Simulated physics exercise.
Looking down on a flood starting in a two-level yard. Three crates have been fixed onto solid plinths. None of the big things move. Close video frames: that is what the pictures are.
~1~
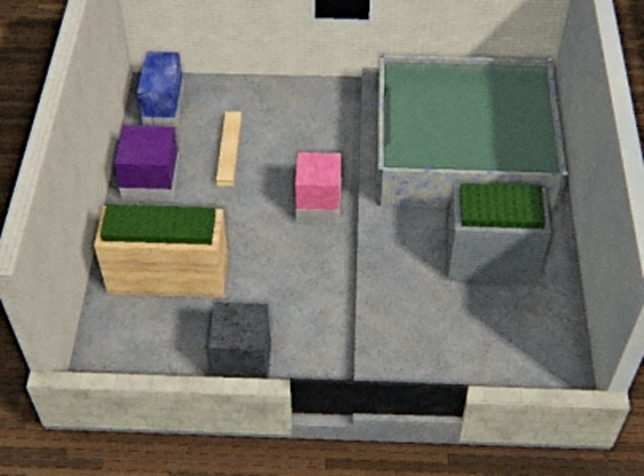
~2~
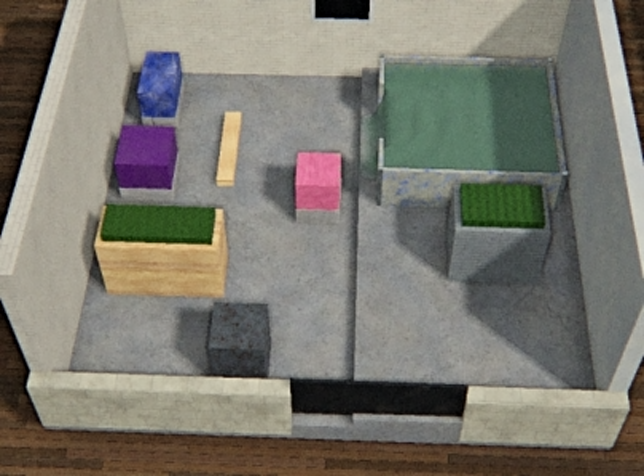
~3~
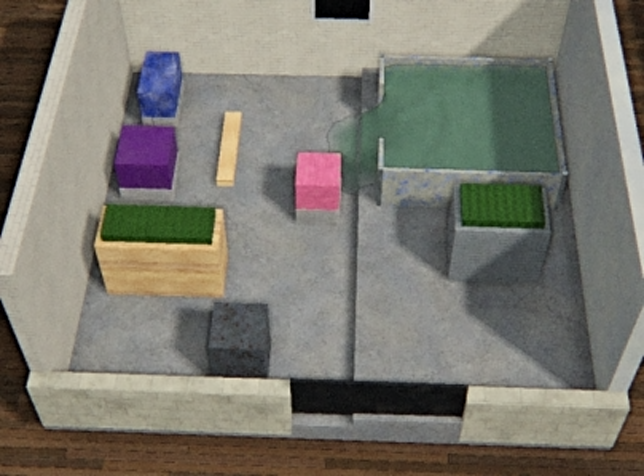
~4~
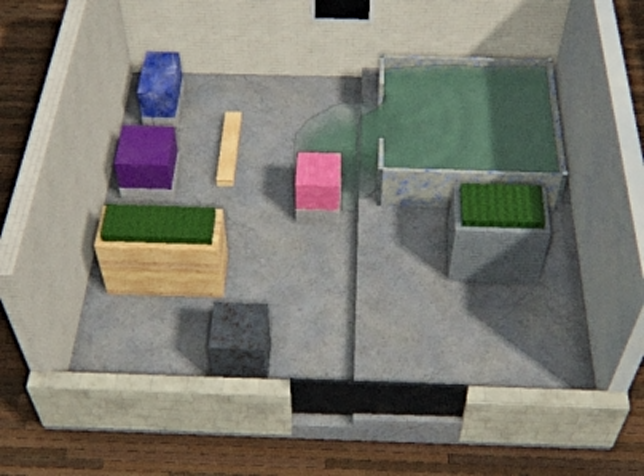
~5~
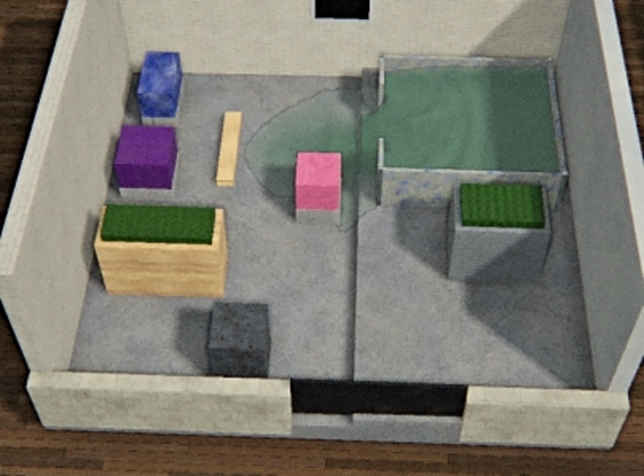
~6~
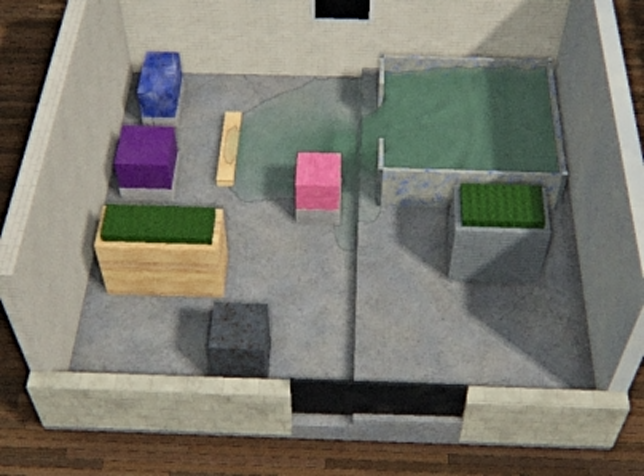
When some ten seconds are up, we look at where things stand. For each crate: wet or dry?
One by one: The pink crate has no water on it afterwards; the blue crate has water on it afterwards; the purple crate has water on it afterwards.
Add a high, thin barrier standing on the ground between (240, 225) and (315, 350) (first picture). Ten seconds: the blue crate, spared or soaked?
Blue is reached.
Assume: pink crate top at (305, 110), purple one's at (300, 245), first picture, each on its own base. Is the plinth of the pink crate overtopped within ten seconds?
Note: The pink crate is caught.
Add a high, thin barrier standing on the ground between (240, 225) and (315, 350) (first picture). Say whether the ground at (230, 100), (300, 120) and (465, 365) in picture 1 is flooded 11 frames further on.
Outcome by spot, in order - watered, watered, unwatered.
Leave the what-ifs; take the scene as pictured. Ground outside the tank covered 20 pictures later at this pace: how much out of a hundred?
That comes to about 45 per cent.
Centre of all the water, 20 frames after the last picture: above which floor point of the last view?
The centre of mass sits at about (324, 162).
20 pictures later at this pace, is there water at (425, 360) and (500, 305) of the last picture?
In that order: Free of water, dry.
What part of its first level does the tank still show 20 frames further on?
46 percent or thereabouts.
A moment on, water covers 30 % of the floor; the pink crate water round its plinth, the blue crate water round its plinth, the purple crate water round its plinth.
Next, water covers 40 % of the floor; the pink crate water round its plinth, the blue crate water round its plinth, the purple crate water round its plinth.
Then, water covers 45 % of the floor; the pink crate water round its plinth, the blue crate water round its plinth, the purple crate water round its plinth.
Later, water covers 65 % of the floor; the pink crate water round its plinth, the blue crate water round its plinth, the purple crate water round its plinth.
In the end, water covers 65 % of the floor; the pink crate stayed above the water, the blue crate was topped, the purple crate was topped.
